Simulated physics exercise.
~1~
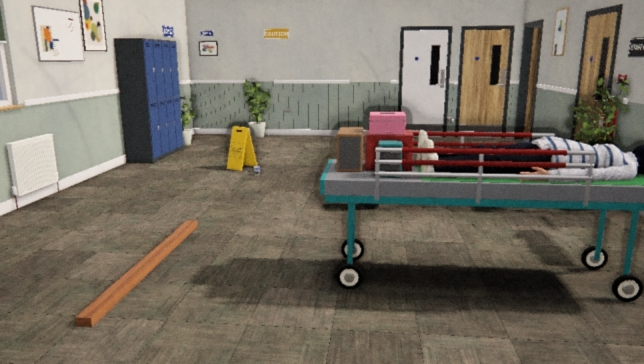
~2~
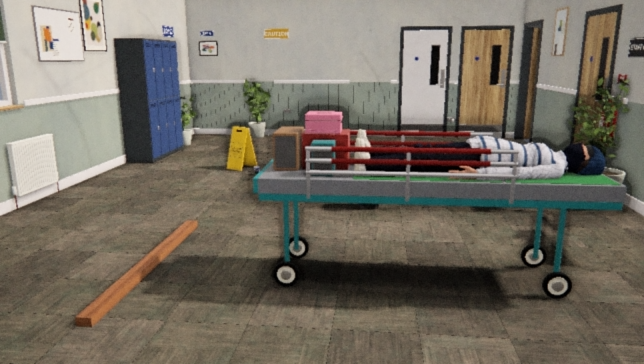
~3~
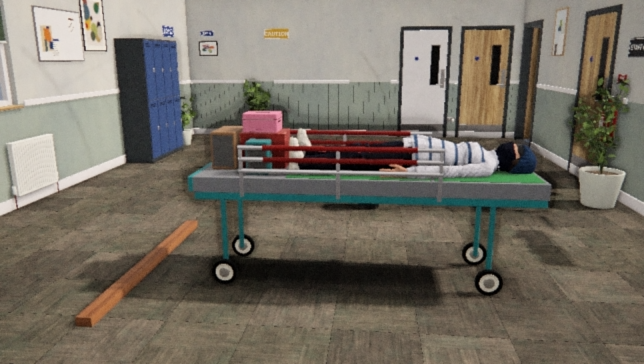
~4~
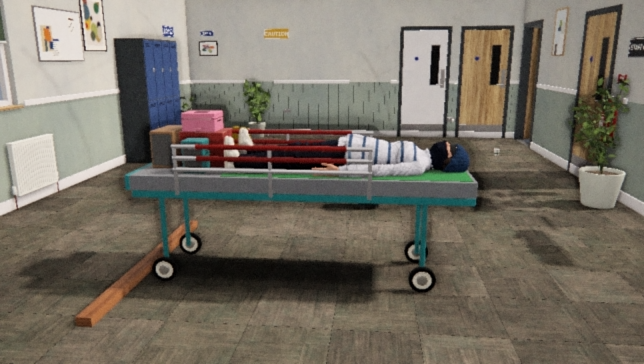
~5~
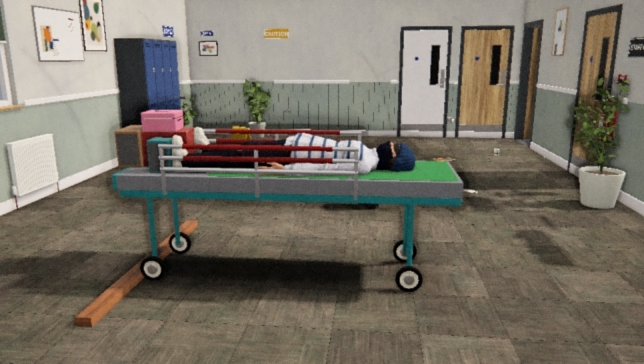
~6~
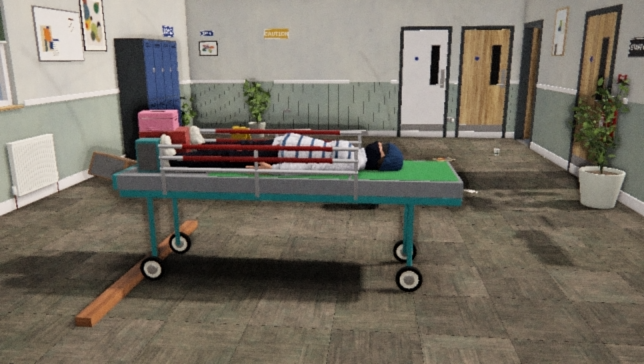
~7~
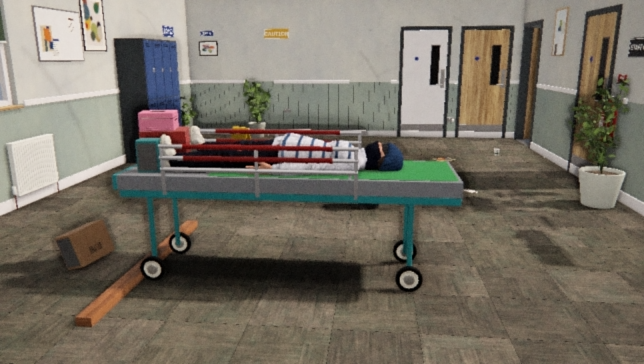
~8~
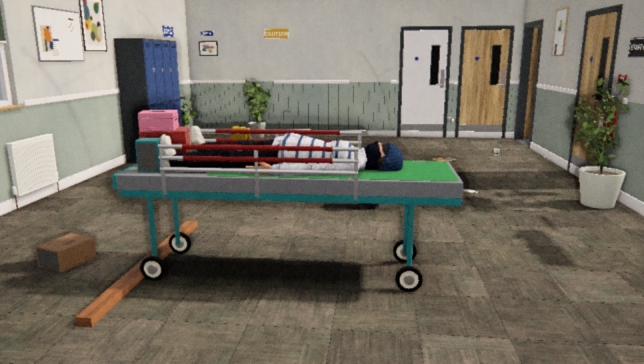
Hospital trolley carrying a limp person rolling left along a corridor, stopping at a floor sill, a brown box tumbling off.
